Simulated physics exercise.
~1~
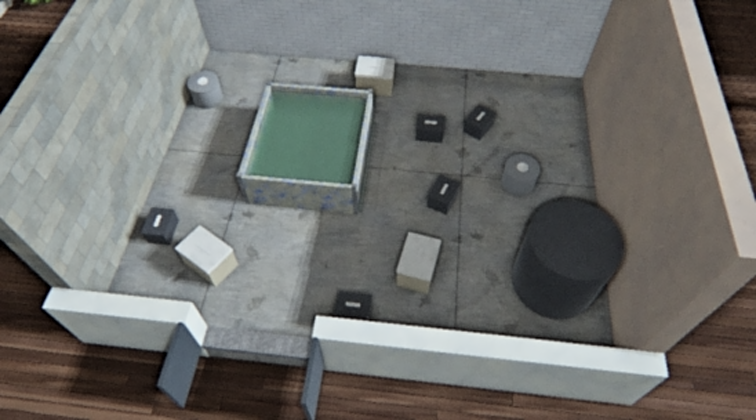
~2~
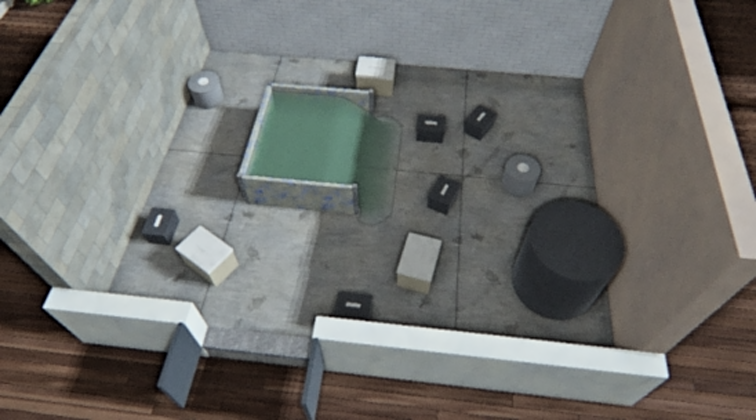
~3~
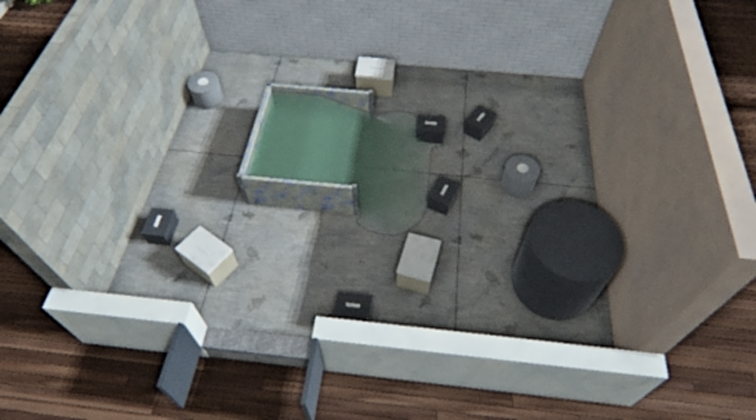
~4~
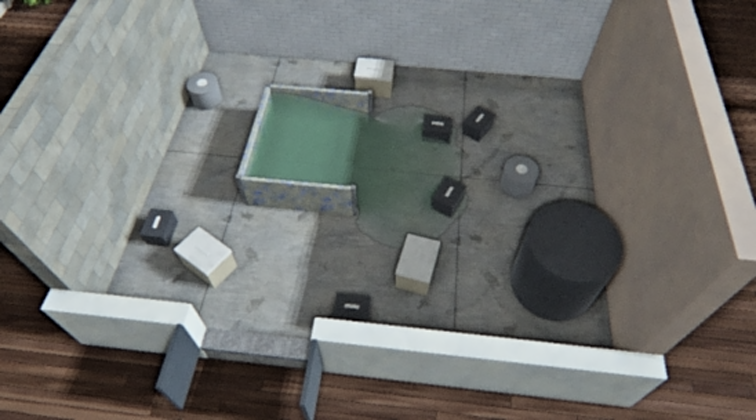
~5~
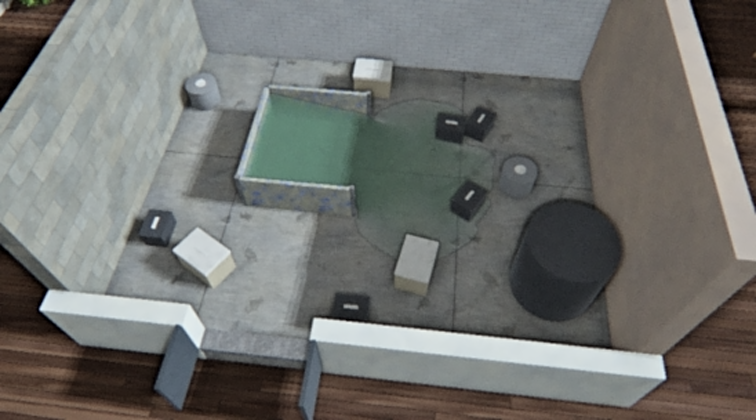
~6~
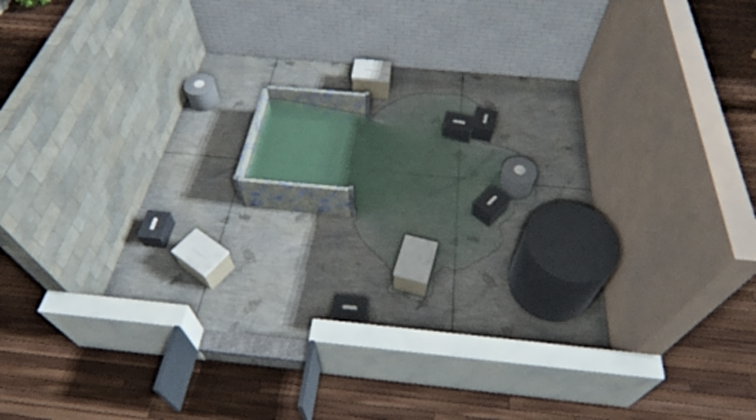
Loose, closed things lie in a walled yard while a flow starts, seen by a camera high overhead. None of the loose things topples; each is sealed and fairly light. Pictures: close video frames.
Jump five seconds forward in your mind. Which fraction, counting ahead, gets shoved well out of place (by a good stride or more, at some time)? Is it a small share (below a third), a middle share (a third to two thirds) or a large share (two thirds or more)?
A middle share, a third to two thirds.
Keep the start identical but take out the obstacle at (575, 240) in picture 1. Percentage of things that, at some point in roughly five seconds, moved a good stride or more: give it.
My guess is close to 50 per cent of them.
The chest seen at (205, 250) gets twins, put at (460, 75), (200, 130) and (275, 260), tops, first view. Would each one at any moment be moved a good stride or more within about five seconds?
Twin one: Slides well clear; twin two: Barely shifts; twin three: Barely shifts.
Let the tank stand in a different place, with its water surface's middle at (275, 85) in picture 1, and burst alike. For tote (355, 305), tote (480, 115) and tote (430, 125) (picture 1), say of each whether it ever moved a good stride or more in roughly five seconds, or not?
Item one not displaced far, item two travelled far enough, item three travelled far enough.
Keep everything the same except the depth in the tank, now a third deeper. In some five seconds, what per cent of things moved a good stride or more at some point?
Share moved: 60 in a hundred.
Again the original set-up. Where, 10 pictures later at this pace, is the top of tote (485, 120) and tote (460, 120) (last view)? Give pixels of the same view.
Close to (571, 88), and close to (552, 73).
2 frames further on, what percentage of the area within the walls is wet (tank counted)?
35 %.
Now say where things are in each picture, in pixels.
In the first picture, a tote at (444, 189), on the bottom; a tote at (431, 123) rests on the ground; 0 of 10 have shifted.
In the second picture, a tote at (445, 190), on the bottom; a tote at (431, 123), on the bottom; 0 of 10 have shifted.
In the third picture, a tote at (444, 190), on the bottom; a tote at (431, 124), on the bottom; 0 of 10 have shifted.
In the fourth picture, a tote at (449, 192), on the bottom, close to its start; a tote at (438, 124), on the bottom, close to its start; 2 of 10 have shifted.
In the fifth picture, a tote at (469, 196), on the bottom, a stride from its start; a tote at (452, 123) rests on the ground, a stride from its start; 2 of 10 have shifted.
In the sixth picture, a tote at (492, 201) rests on the ground, a stride from its start; a tote at (459, 122), on the bottom, a stride from its start; 3 of 10 have shifted.
A moment on, 2 of 10 are well off their spots; 1 afloat.
Next, 4 of 10 are well off their spots; 4 afloat.
Later, 3 of 10 are well off their spots; 4 afloat.
In the end, 4 of 10 are well off their spots, and 4 have been at some point; 4 afloat.
